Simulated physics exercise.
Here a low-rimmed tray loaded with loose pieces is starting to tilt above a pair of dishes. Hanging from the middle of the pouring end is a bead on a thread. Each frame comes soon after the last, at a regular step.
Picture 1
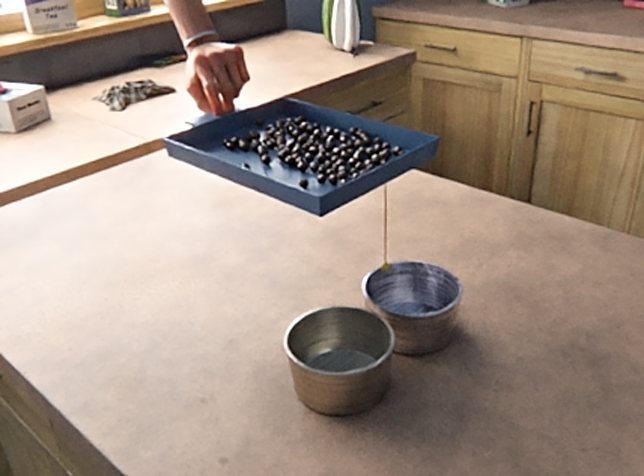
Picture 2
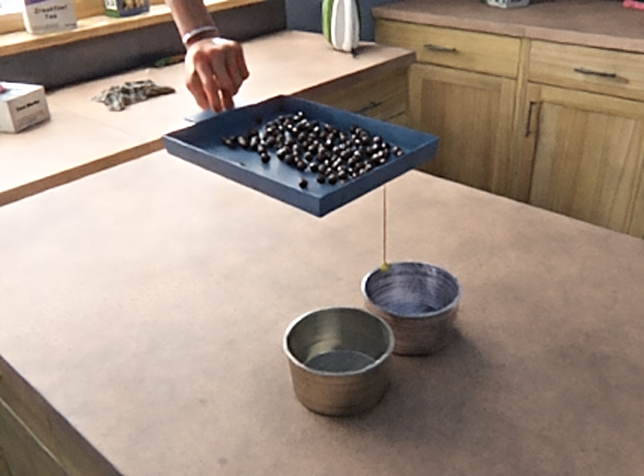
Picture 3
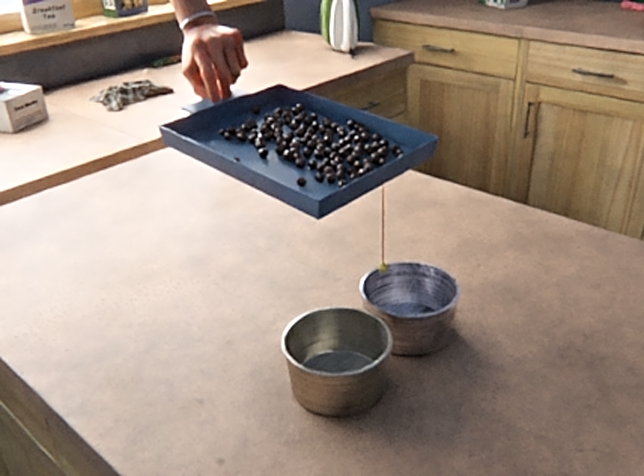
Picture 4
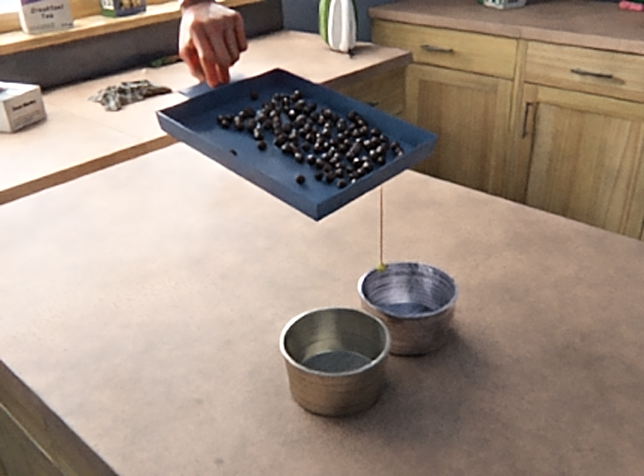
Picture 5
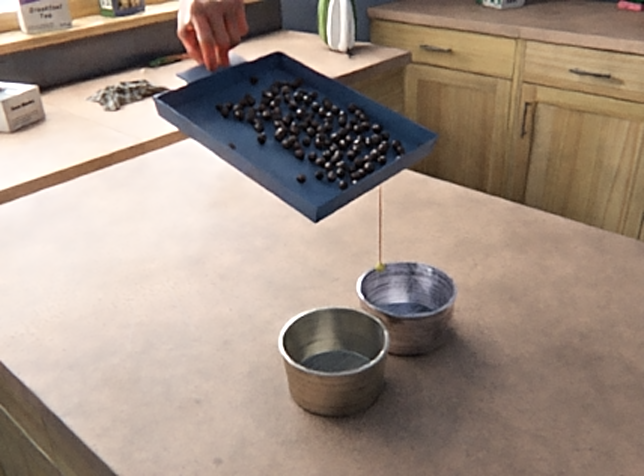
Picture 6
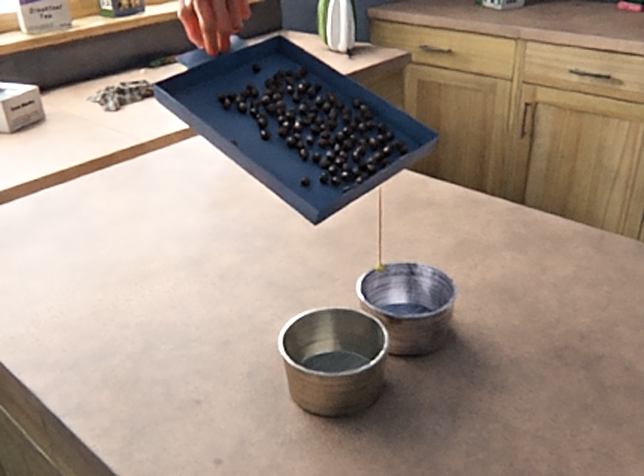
A blue tray of dark, round chocolate balls, held by a hand above two metal dishes, started nearly level, then gradually tipped toward its near left corner as the balls shifted and spread across it.
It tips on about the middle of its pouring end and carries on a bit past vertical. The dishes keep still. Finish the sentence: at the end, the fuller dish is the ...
At the end, the fuller dish is the left-hand one.
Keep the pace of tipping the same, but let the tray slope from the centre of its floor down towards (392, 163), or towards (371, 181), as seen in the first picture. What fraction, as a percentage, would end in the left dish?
The share is 0 per cent in the first and 10 per cent in the second.
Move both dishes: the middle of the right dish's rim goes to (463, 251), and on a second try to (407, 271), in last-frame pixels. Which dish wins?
The first time it's the left-side dish, the second time it's the left-side dish.
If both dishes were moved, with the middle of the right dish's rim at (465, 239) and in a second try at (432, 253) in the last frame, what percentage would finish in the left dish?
10 %, 30 %.
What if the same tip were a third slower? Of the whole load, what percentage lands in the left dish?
Close to 70 in a hundred.
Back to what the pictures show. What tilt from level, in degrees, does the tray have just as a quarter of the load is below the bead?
Near 105 degrees.
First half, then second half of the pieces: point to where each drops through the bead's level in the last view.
The opening part goes through (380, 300); what follows goes through (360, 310).
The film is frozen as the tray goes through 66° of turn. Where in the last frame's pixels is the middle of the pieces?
Close to (356, 169).
Soon, tray tipped steeply; nearly all on the tray; a stray few outside both; a stray few in the air.
A while on, tray tipped past a quarter turn; about half on the tray; a small part in the left dish; a stray few in the right dish; a stray few outside both; about a third in the air.
Towards the end, tray tipped past a quarter turn; about half in the left dish; about a quarter in the right dish; about a quarter outside both.
Finally, tray tipped past a quarter turn; about half in the left dish; about a quarter in the right dish; about a quarter outside both.
